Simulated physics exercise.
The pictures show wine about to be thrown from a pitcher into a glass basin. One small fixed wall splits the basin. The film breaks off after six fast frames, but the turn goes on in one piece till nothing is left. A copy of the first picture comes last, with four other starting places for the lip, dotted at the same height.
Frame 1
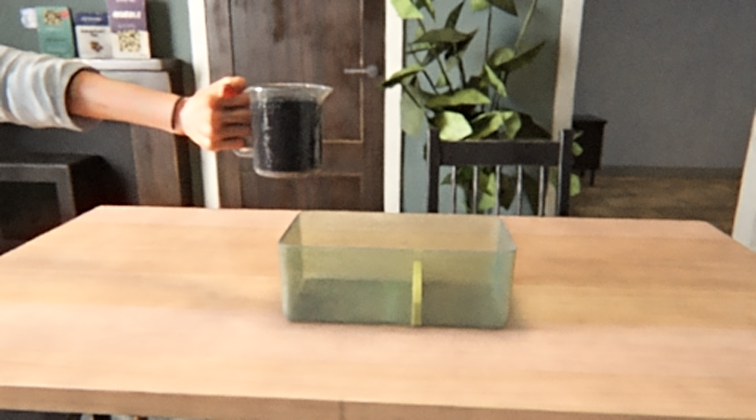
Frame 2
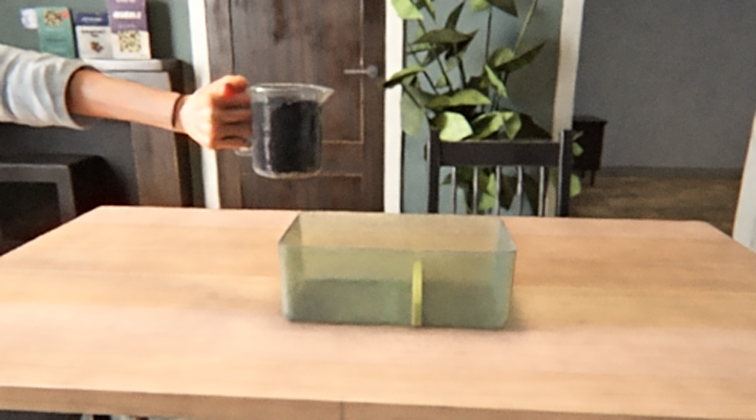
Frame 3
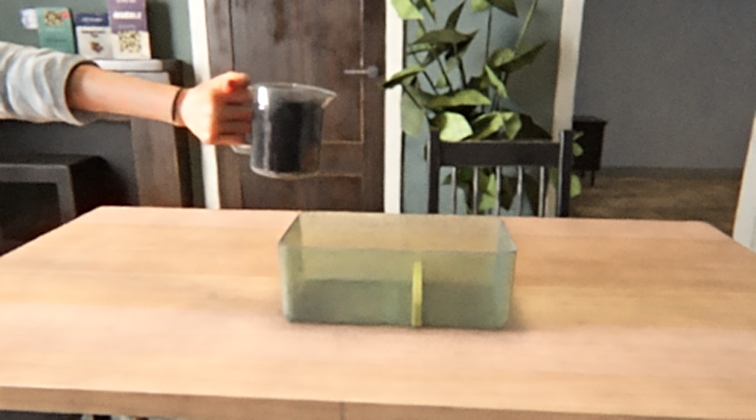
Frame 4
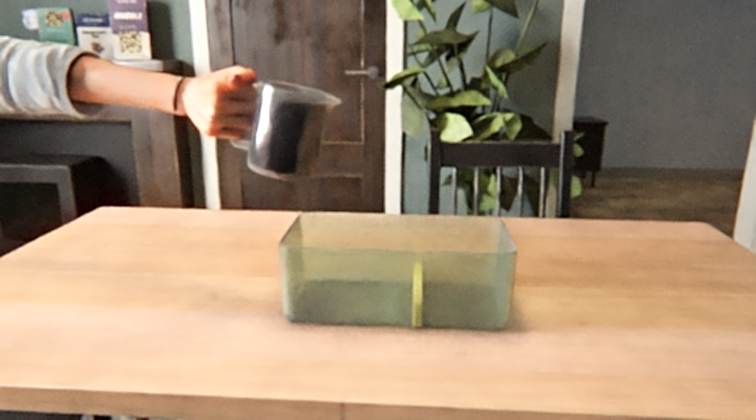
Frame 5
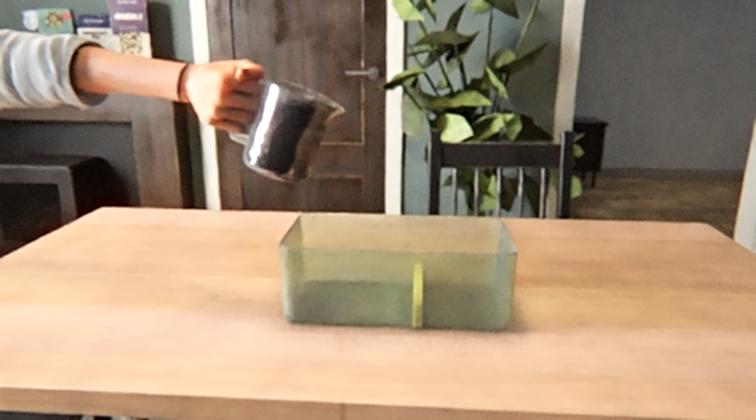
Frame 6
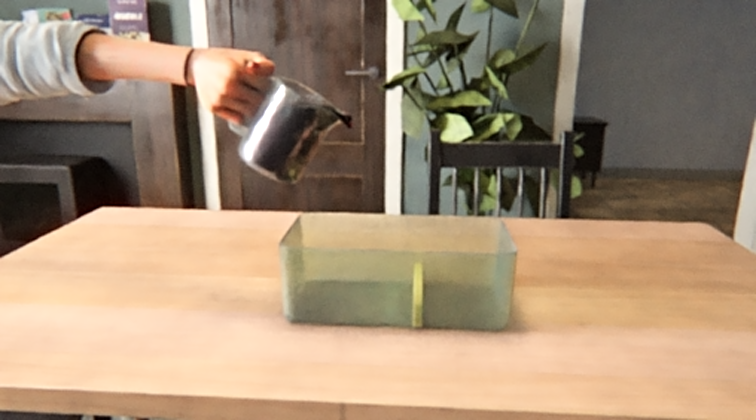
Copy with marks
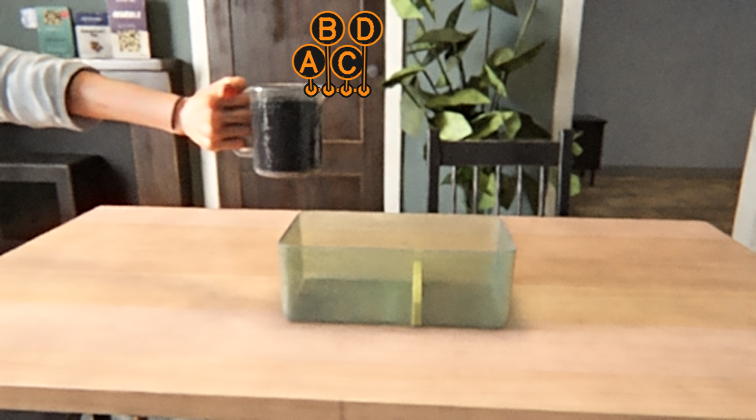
A hand held a clear pitcher of dark liquid above a greenish glass basin on a wooden table, then gradually tilted it to the right until a little liquid came over the lip.
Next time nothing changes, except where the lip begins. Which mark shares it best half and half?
Take D.
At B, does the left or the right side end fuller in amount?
More ends on the left.
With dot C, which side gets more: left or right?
The left side.
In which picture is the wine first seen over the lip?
Picture 6.
On the marked copy, A at (311, 89); B at (328, 90); C at (346, 90); D at (363, 90).
With A, about 89 % ends left of the wall and 10 % right of it.
With B, about 88 % ends left of the wall and 9 % right of it; 3 % is lost outside.
With C, about 86 % ends left of the wall and 11 % right of it; 3 % is lost outside.
With D, about 50 % ends left of the wall and 49 % right of it.
